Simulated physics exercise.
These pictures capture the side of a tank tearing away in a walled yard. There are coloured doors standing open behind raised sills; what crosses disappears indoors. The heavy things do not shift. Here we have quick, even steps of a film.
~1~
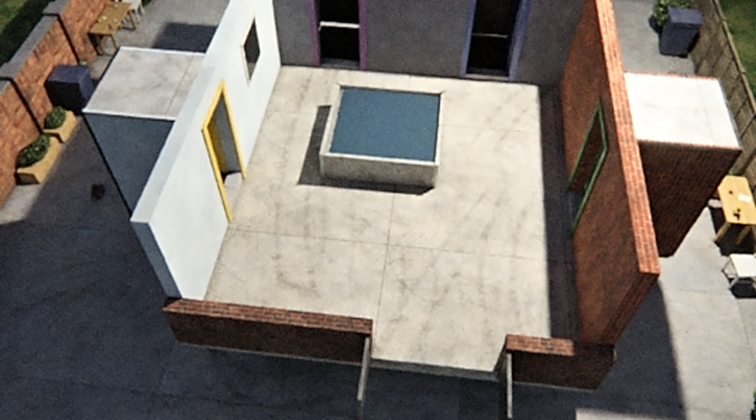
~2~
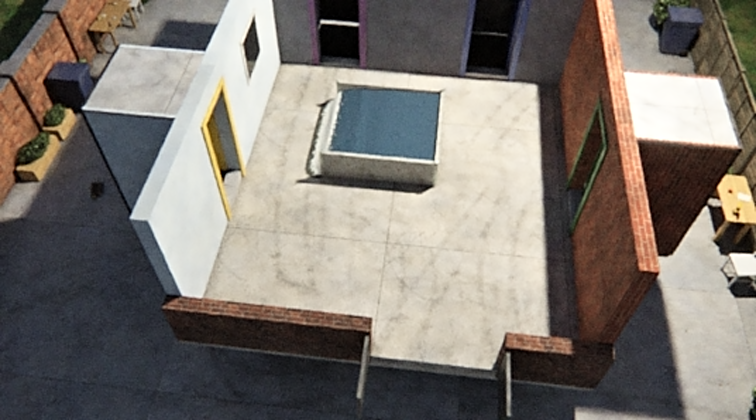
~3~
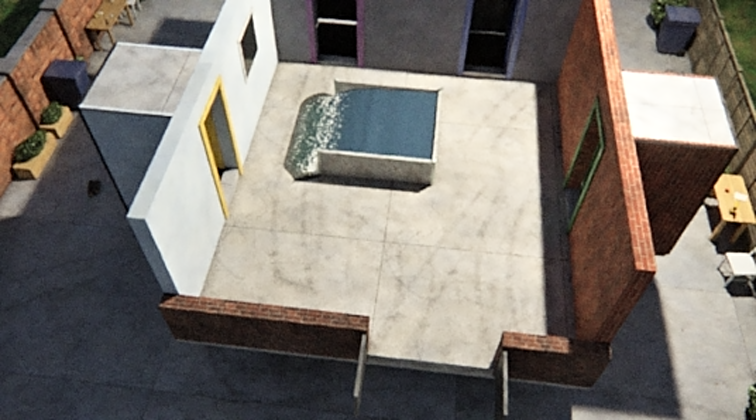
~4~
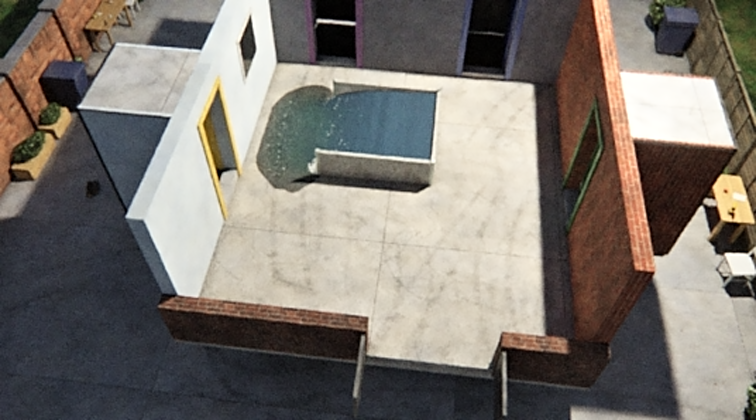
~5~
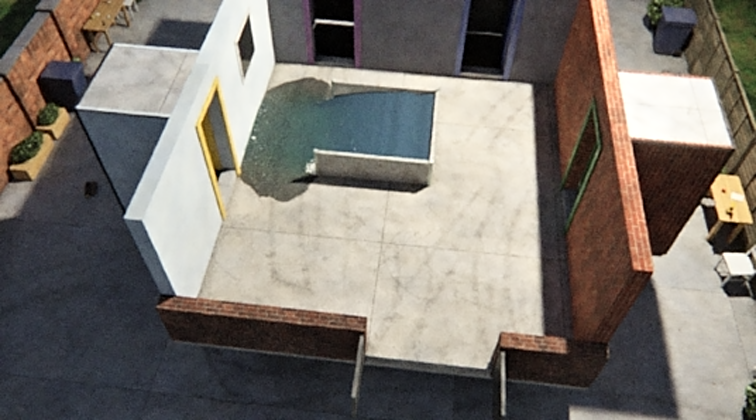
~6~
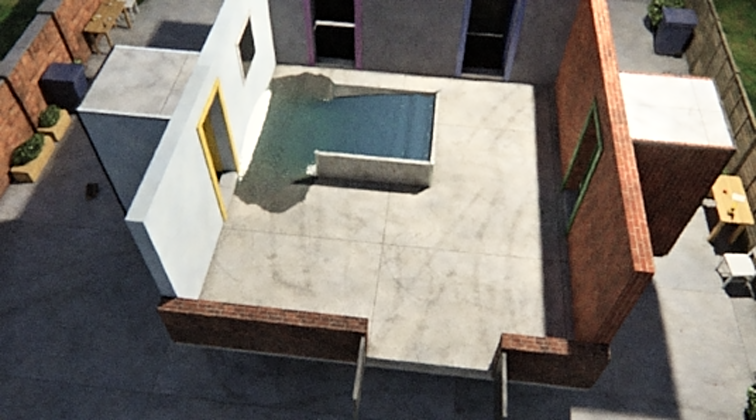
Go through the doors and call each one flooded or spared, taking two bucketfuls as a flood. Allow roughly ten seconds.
Yellow door: Spared, blue door: Spared, green door: Spared, purple door: Flooded.
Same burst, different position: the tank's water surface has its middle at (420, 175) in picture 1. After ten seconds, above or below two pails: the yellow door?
Result for yellow: It tops the limit.
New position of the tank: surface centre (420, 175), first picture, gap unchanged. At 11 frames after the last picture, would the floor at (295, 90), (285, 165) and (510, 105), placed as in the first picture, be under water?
Points in turn: Inundated; inundated; not reached.
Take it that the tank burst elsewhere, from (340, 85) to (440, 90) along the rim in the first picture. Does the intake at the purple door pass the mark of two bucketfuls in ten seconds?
The purple door ends up above.
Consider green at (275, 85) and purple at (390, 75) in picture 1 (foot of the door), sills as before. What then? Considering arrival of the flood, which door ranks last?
Result: The blue-painted one.
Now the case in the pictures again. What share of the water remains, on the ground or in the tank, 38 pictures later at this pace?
Estimate: Near 94 %.
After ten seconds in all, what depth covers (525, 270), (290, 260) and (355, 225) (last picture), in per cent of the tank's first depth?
My figures are about 12, 12 and 4 percent.
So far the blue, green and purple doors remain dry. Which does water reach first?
My answer is the purple one.
A moment on, water covers 15 % of the floor; the yellow door wet at the sill, nothing in, the blue door not reached, the green door not reached, the purple door wet at the sill, nothing in.
Next, water covers 25 % of the floor; the yellow door under two buckets in, the blue door not reached, the green door not reached, the purple door wet at the sill, nothing in.
Then, water covers 45 % of the floor; the yellow door under two buckets in, the blue door wet at the sill, nothing in, the green door not reached, the purple door over two buckets in.
Later, water covers 75 % of the floor; the yellow door under two buckets in, the blue door wet at the sill, nothing in, the green door wet at the sill, nothing in, the purple door over two buckets in.
In the end, water covers 95 % of the floor; the yellow door under two buckets in, the blue door wet at the sill, nothing in, the green door wet at the sill, nothing in, the purple door over two buckets in.
